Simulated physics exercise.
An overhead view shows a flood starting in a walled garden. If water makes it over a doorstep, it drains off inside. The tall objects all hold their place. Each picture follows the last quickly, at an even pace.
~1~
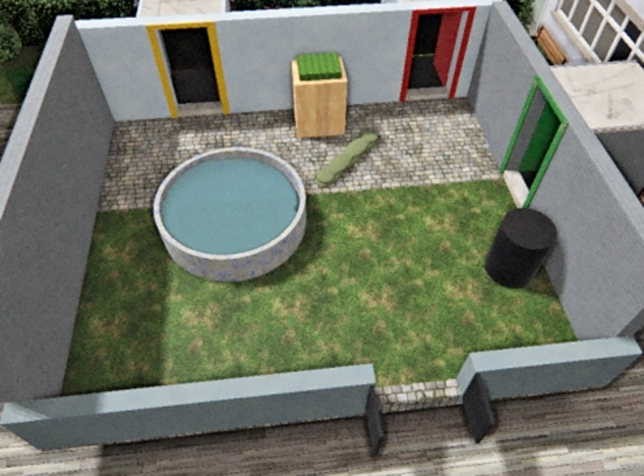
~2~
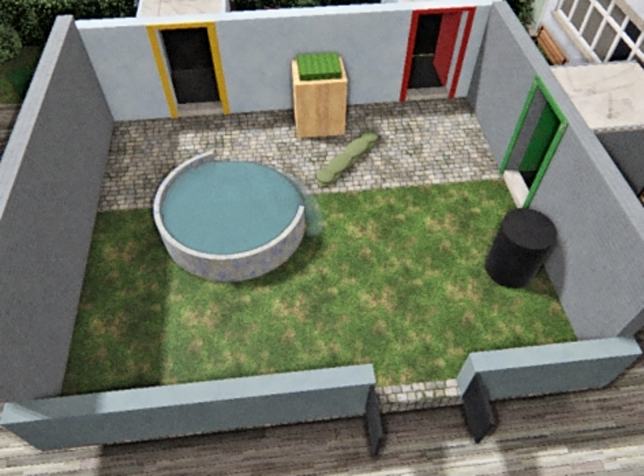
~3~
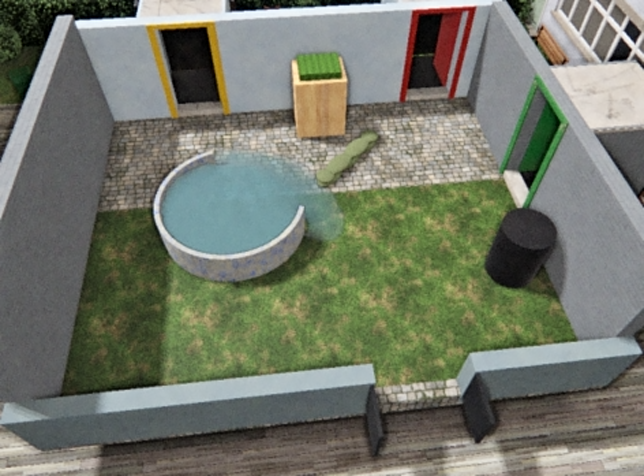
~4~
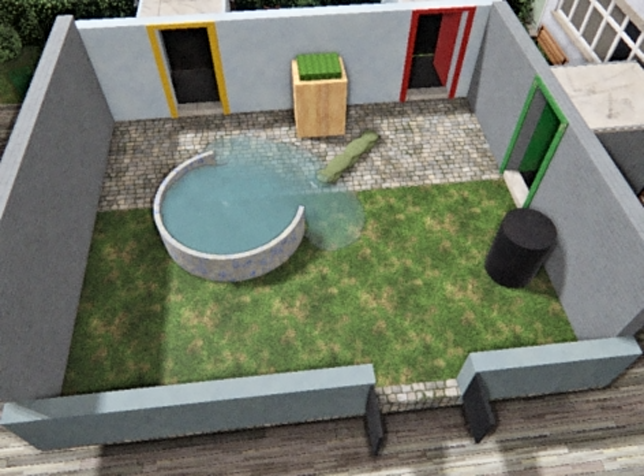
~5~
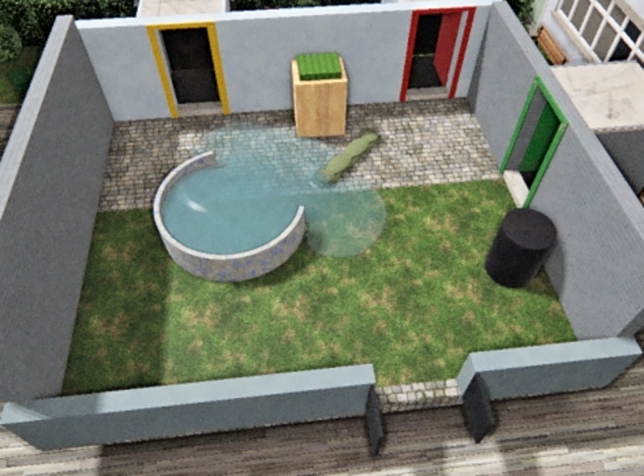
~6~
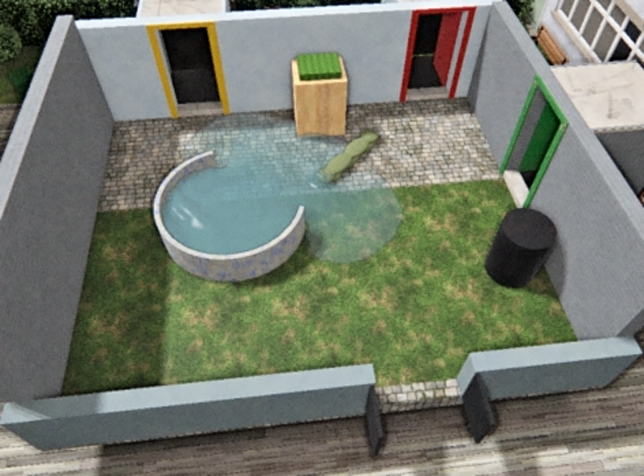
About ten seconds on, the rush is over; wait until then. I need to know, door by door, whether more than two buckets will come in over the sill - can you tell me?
Sure. At the yellow door, no more than two will. At the red door, no more than two will. At the green door, no more than two will.
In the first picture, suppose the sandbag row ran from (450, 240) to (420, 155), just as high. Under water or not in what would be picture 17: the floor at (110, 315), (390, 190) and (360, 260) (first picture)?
First point still bare, second inundated, third inundated.
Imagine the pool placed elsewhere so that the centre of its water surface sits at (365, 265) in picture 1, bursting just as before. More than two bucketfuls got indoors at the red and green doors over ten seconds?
Result - red overshoots, green overshoots.
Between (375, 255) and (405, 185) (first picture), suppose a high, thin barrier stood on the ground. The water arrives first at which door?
Looking at it, it's the one in yellow here.
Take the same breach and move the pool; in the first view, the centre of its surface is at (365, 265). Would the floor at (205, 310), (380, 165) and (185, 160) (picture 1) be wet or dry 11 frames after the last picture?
Taking them in the order asked: Spared, then inundated, then spared.
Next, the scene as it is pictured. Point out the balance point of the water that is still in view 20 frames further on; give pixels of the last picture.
Centre of the water: Near (307, 171).
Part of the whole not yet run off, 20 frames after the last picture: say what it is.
I'd say around 100 per cent.
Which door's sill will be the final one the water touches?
Answer is the green-painted one.
A moment on, water covers 25 % of the floor; the yellow door wet at the sill, nothing in, the red door not reached, the green door not reached.
Next, water covers 40 % of the floor; the yellow door under two buckets in, the red door wet at the sill, nothing in, the green door not reached.
Then, water covers 60 % of the floor; the yellow door under two buckets in, the red door wet at the sill, nothing in, the green door wet at the sill, nothing in.
Later, water covers 80 % of the floor; the yellow door under two buckets in, the red door under two buckets in, the green door wet at the sill, nothing in.
In the end, water covers 100 % of the floor; the yellow door under two buckets in, the red door under two buckets in, the green door wet at the sill, nothing in.
